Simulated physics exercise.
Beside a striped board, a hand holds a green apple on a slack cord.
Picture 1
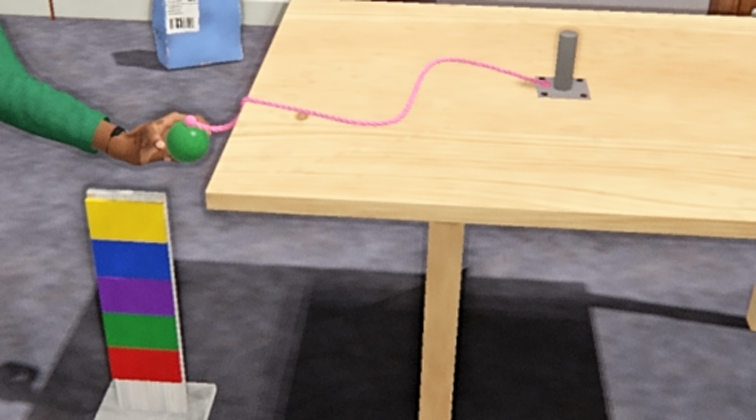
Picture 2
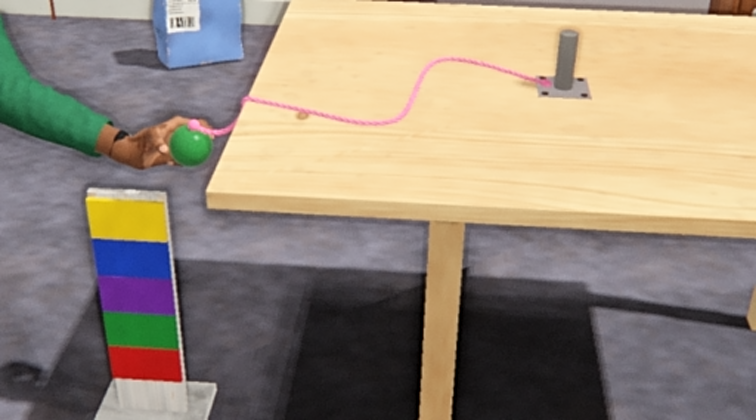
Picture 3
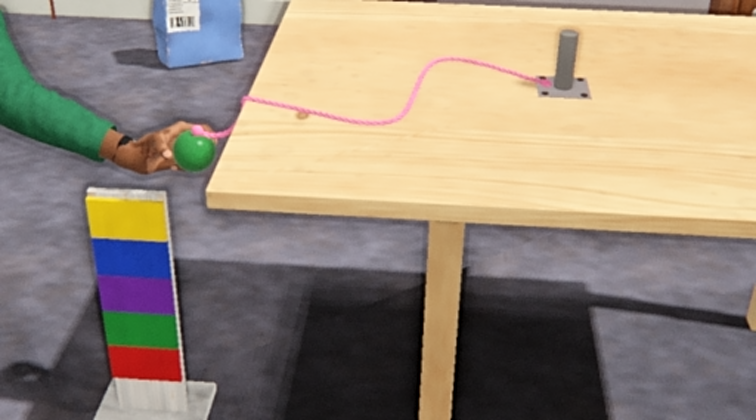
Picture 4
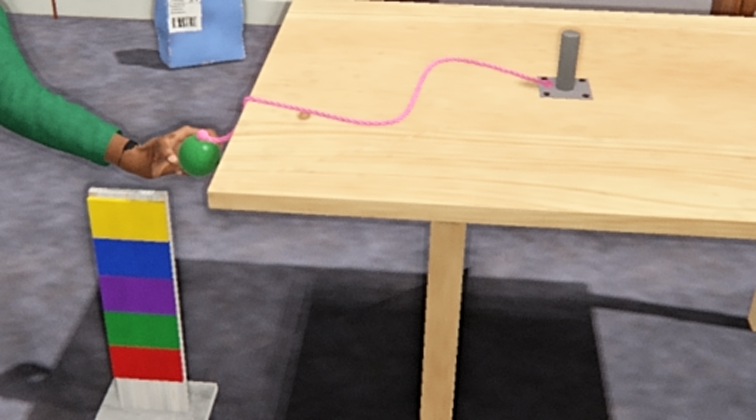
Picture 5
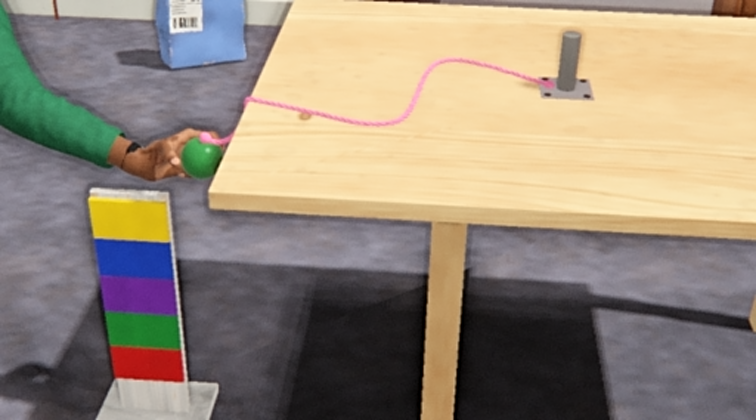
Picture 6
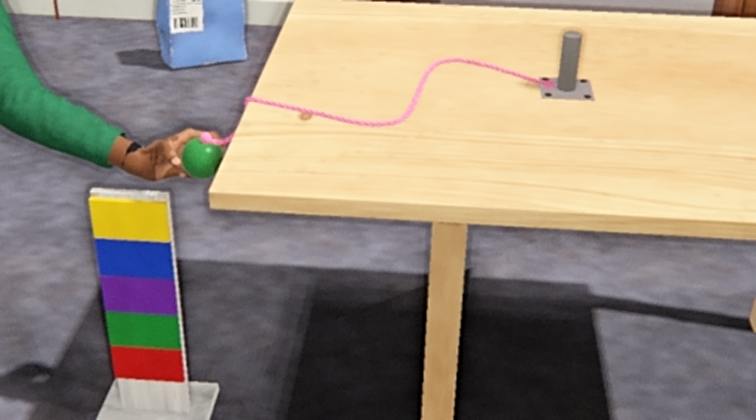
A hand holding a green ball on a slack pink cord moves slightly down and right.
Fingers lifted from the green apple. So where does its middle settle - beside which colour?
Beside purple.
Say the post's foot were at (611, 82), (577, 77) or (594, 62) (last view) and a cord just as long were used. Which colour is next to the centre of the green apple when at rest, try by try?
First try: Blue; second try: Purple; third try: Blue.
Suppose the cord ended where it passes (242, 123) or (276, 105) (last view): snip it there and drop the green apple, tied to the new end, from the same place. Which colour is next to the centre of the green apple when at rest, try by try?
One after the other, blue; yellow.
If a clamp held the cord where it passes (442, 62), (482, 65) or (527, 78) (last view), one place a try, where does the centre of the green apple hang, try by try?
(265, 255), (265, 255), (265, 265).
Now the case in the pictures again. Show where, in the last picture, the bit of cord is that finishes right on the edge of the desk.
Roughly (386, 124).
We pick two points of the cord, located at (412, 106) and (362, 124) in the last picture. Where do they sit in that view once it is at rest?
(306, 79) for the first, (259, 105) for the second.
Early on, apple near (230, 285); level with purple.
Midway, apple near (304, 263); level with purple.
Near the end, apple near (245, 281); level with purple.
Finally, apple near (264, 281); level with purple. Its centre hangs level with the purple band.
